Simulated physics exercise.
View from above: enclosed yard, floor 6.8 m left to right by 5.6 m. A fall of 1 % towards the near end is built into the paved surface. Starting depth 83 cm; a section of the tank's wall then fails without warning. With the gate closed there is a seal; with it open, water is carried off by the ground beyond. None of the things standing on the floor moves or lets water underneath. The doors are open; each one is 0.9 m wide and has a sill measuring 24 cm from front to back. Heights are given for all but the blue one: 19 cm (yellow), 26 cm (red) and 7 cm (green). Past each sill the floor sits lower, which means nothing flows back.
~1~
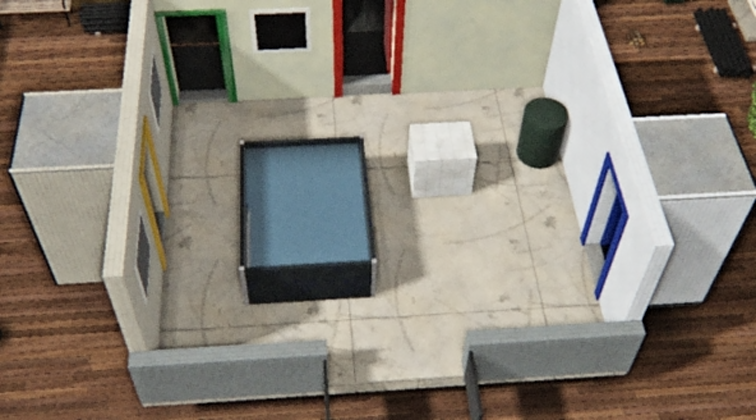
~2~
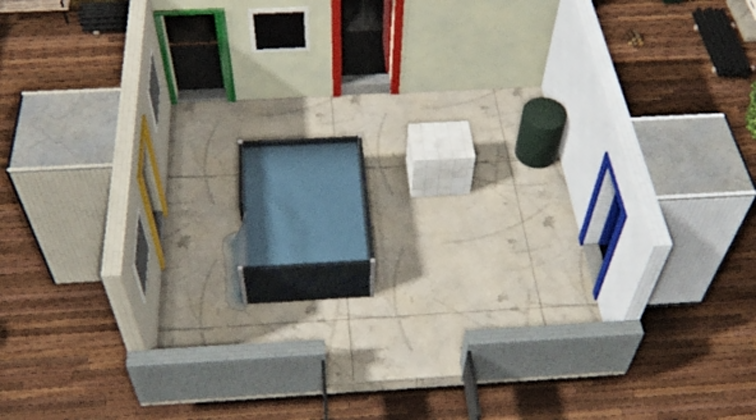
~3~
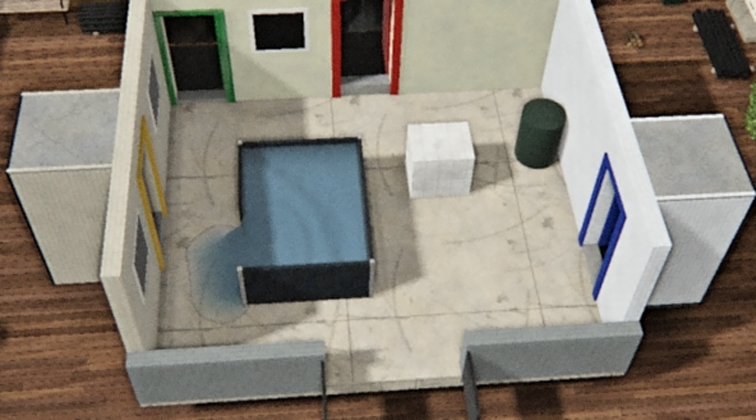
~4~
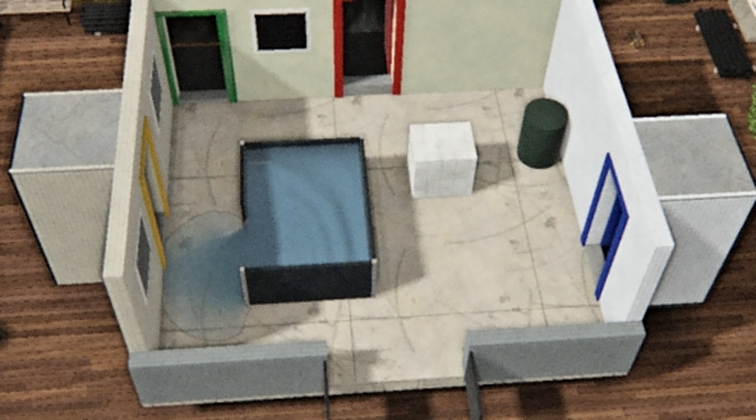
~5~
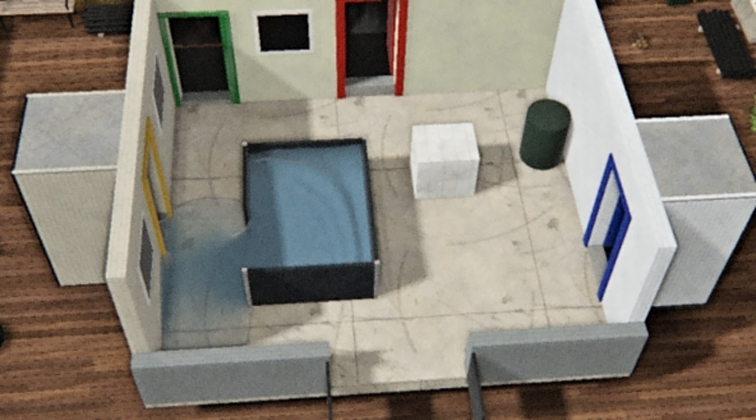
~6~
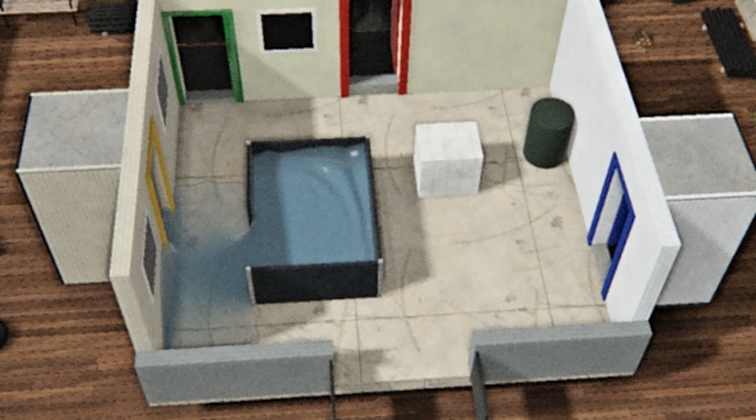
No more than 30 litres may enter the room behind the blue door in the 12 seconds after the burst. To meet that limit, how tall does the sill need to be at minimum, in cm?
At least 13.5 cm or so.
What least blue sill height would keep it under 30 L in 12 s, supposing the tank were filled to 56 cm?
A step of about 7.5 cm does it.
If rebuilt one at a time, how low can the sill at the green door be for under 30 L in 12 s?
For the green door, about 17 cm.
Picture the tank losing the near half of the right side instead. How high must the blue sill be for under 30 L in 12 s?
Close to 32 cm at the least.
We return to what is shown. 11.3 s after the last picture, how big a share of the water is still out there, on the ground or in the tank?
Close to 74 per cent is still present.
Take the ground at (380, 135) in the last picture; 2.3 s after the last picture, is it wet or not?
At that moment it's not yet touched.
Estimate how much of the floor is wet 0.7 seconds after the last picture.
About 15 per cent.
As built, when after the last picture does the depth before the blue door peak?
Near 3.5 seconds.
Then, 0.7 s after the last picture water covers 15 % of the floor, deepest (82 cm) near (165, 369); it has not reached the blue door.
Then, 2.3 s after the last picture water covers 55 % of the floor, deepest (40 cm) near (165, 369); it has not reached the blue door.
Then, 11.3 s after the last picture water covers 95 % of the floor, deepest (12 cm) near (563, 354); 9 cm at the blue door, 155 litres in over its 7 cm sill.
At the blue door as built, the water peaked near 17 cm, 3.7 s after the last picture.
With a sill of 11.5 cm, 54 litres would have come in within the 12 s; with 16 cm, 13 litres. So under 30 litres takes about 13.5 cm.
